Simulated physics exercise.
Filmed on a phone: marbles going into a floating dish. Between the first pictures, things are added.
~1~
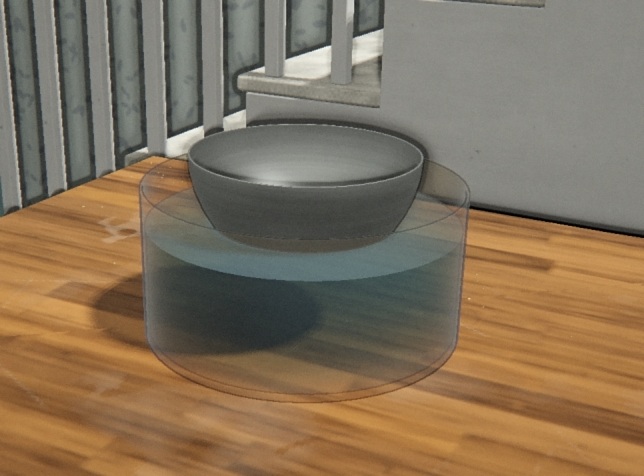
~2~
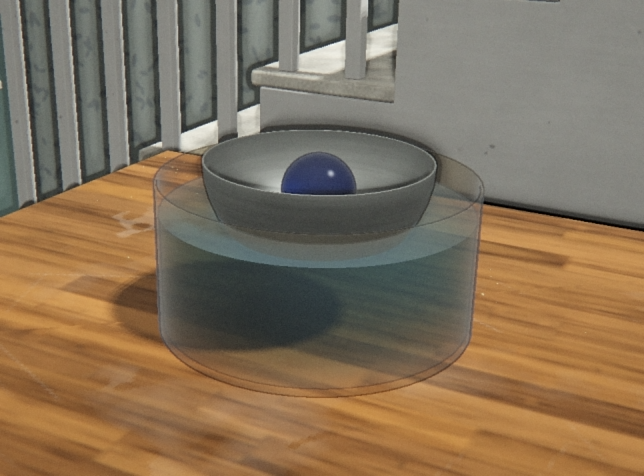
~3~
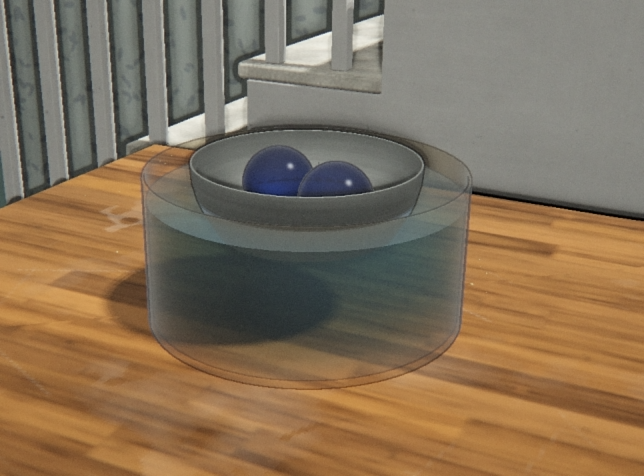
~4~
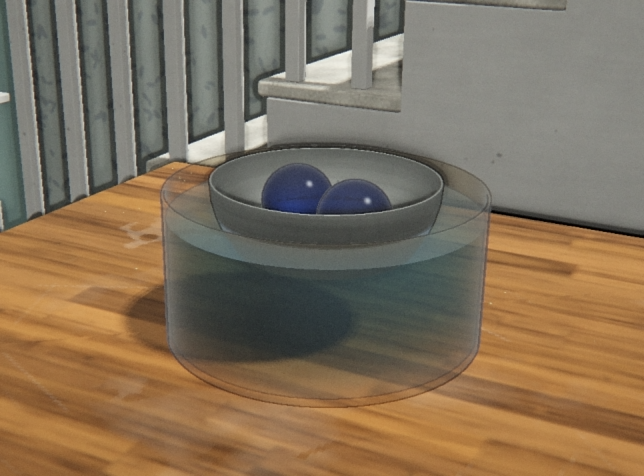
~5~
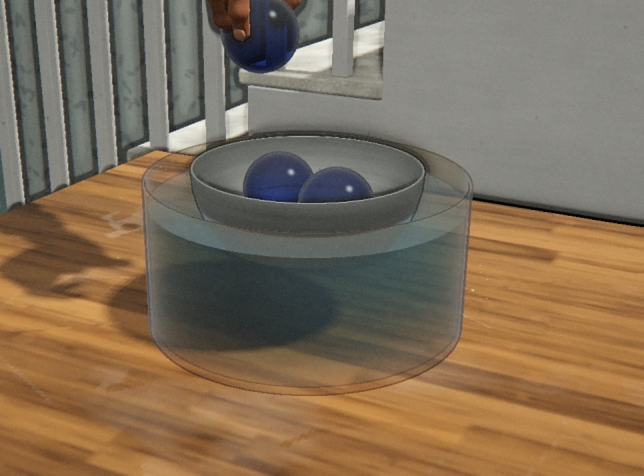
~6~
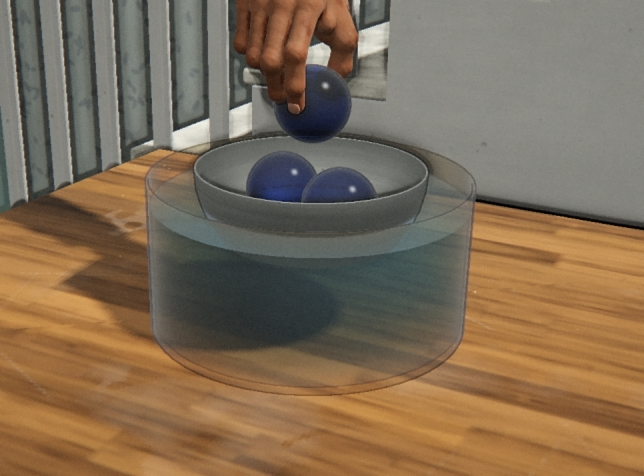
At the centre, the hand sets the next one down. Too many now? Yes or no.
No.
Shortly, the glass marble is in and the dish dips.
Then, it steadies; about a fifth of its side above the surface.
At the finish, the dish floats; about a fifth of its side above the surface.
